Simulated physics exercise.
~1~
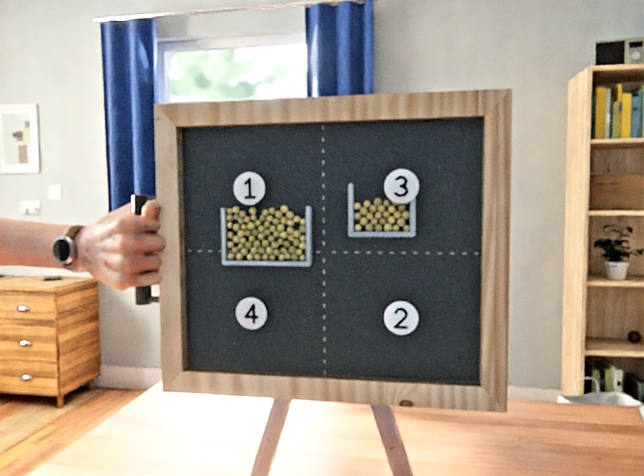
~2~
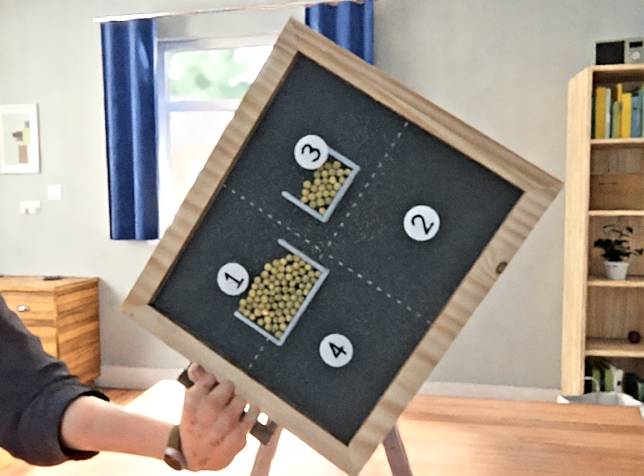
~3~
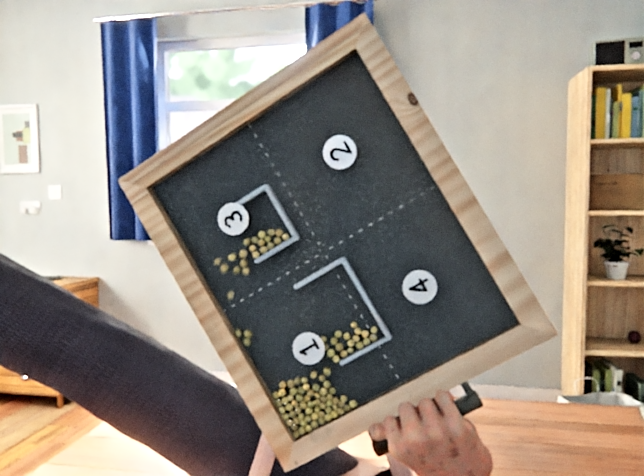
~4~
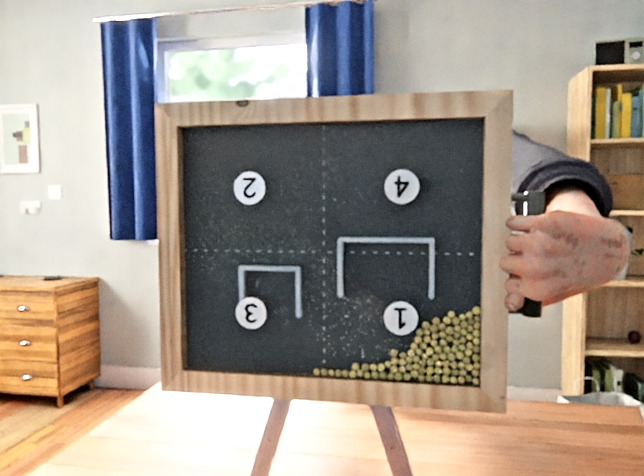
In a bright room with blue curtains, a hand turned a wood-framed board anticlockwise until it was upside down, and the small greenish beads spilled out of two open trays and ended heaped in the bottom right corner, beside the label one.
